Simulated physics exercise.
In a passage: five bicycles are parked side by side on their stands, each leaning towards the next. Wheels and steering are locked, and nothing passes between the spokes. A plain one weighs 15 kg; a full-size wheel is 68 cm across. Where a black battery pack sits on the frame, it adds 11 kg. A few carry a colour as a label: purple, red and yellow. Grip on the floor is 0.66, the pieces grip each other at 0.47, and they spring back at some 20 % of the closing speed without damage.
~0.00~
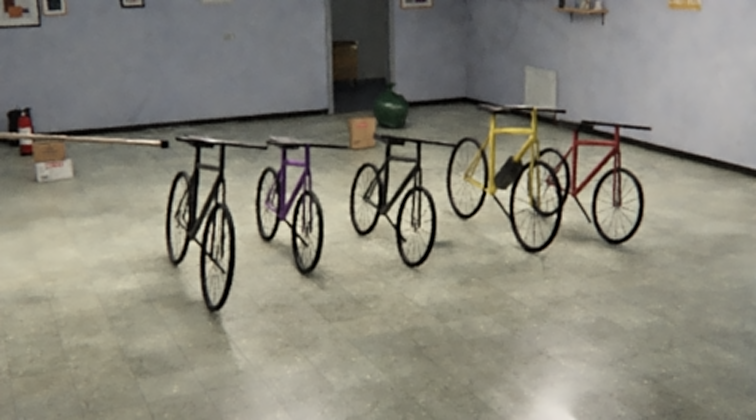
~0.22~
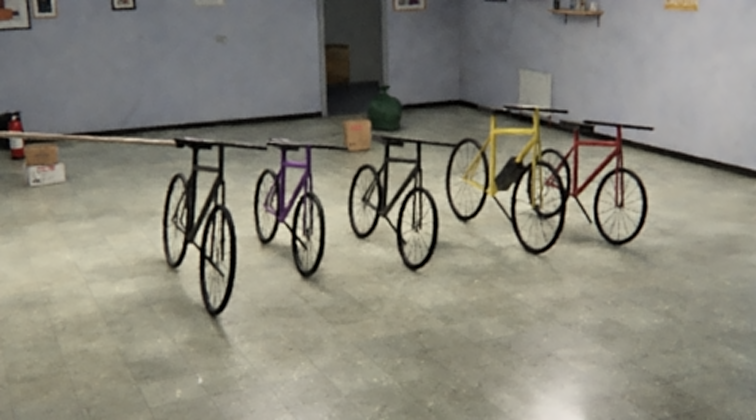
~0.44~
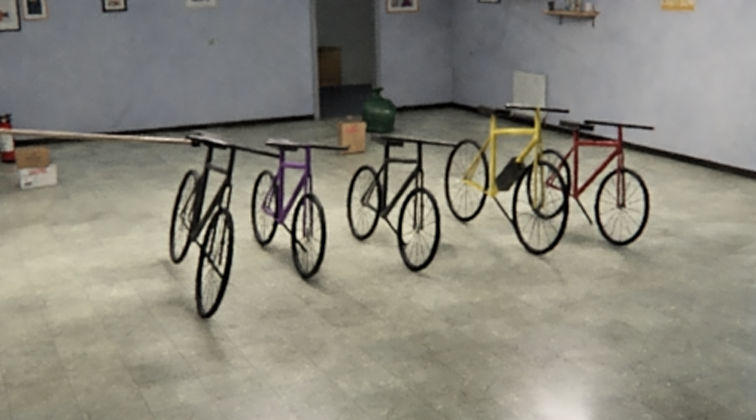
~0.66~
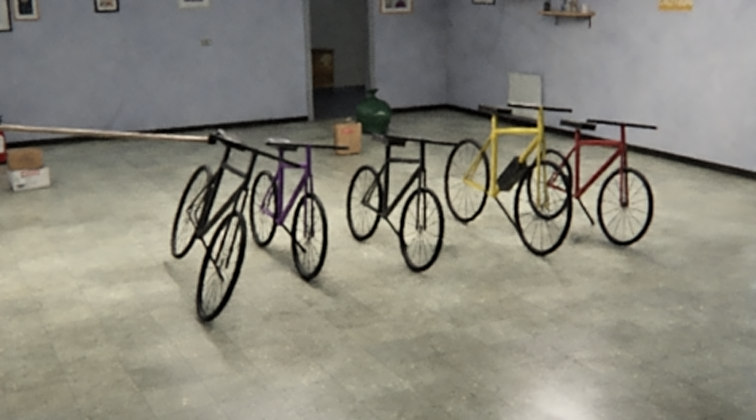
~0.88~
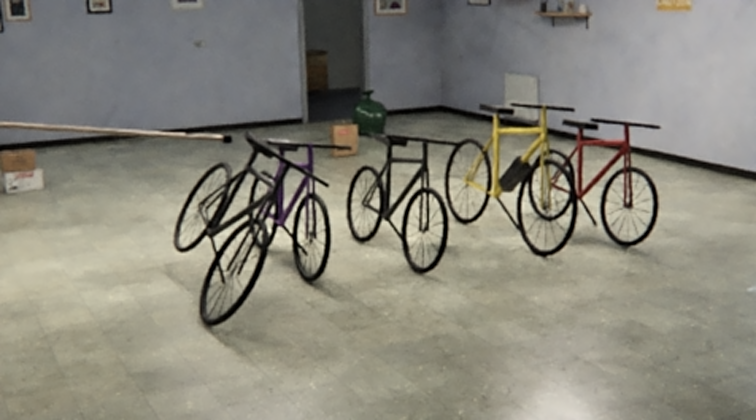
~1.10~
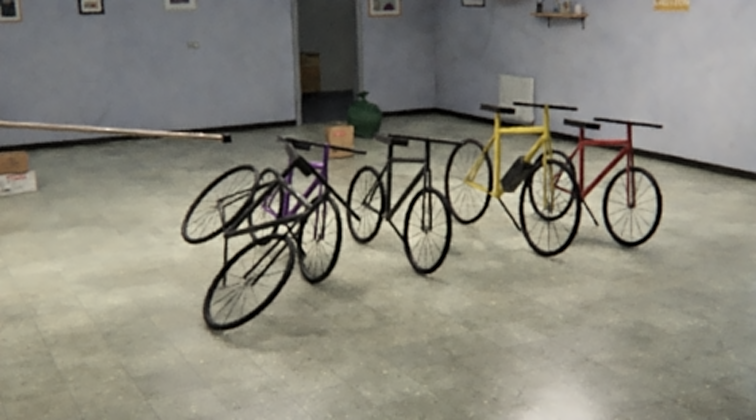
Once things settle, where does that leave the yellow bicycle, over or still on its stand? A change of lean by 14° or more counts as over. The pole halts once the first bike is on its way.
That bicycle stays standing.
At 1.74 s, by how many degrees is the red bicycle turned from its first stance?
About 0°.
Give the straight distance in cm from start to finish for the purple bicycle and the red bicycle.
Moved: Purple 60, red 0.
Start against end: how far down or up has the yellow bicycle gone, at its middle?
It ends some 0 cm lower.
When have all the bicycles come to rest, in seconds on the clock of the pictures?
Near 2.5 s.
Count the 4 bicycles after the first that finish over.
2 of them.
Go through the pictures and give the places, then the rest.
In the first picture (pixels give the middle of a visible side; the camera moves round a little), pole end (164, 145) 11 cm from the first bicycle; yellow bicycle (471, 165); purple bicycle (323, 217); red bicycle (550, 169); none of the others has stirred.
In the second picture, pole end (180, 145) pushing; yellow bicycle (472, 165).
In the third picture, pole end (196, 143) pushing; yellow bicycle (472, 166); none of the others has stirred.
In the fourth picture, pole end (213, 141) pushing; yellow bicycle (474, 166); none of the others has stirred.
In the fifth picture, pole end (227, 139) stopped; yellow bicycle (476, 166); none of the others has stirred.
In the sixth picture, pole end (227, 139) stopped; yellow bicycle (478, 166); purple bicycle (343, 223) 7° from how it stood; red bicycle (559, 170); one has shifted.
After 1.24 s, 1 of the 4 other bicycles over; yellow bicycle unmoved; purple bicycle 15° from how it stood.
After 1.50 s, 1 of the 4 other bicycles over; yellow bicycle unmoved; purple bicycle 36° from how it stood.
After 1.74 s, 2 of the 4 other bicycles over; yellow bicycle unmoved; purple bicycle 62° from how it stood.
After 1.92 s, 2 of the 4 other bicycles over; yellow bicycle unmoved; purple bicycle 70° from how it stood.
In the end (2.6 s), 2 of the 4 other bicycles over; yellow bicycle unmoved; purple bicycle 70° from how it stood; red bicycle unmoved. Two left standing. From the last view, middles, yellow bicycle near (509, 167), purple bicycle near (365, 218).
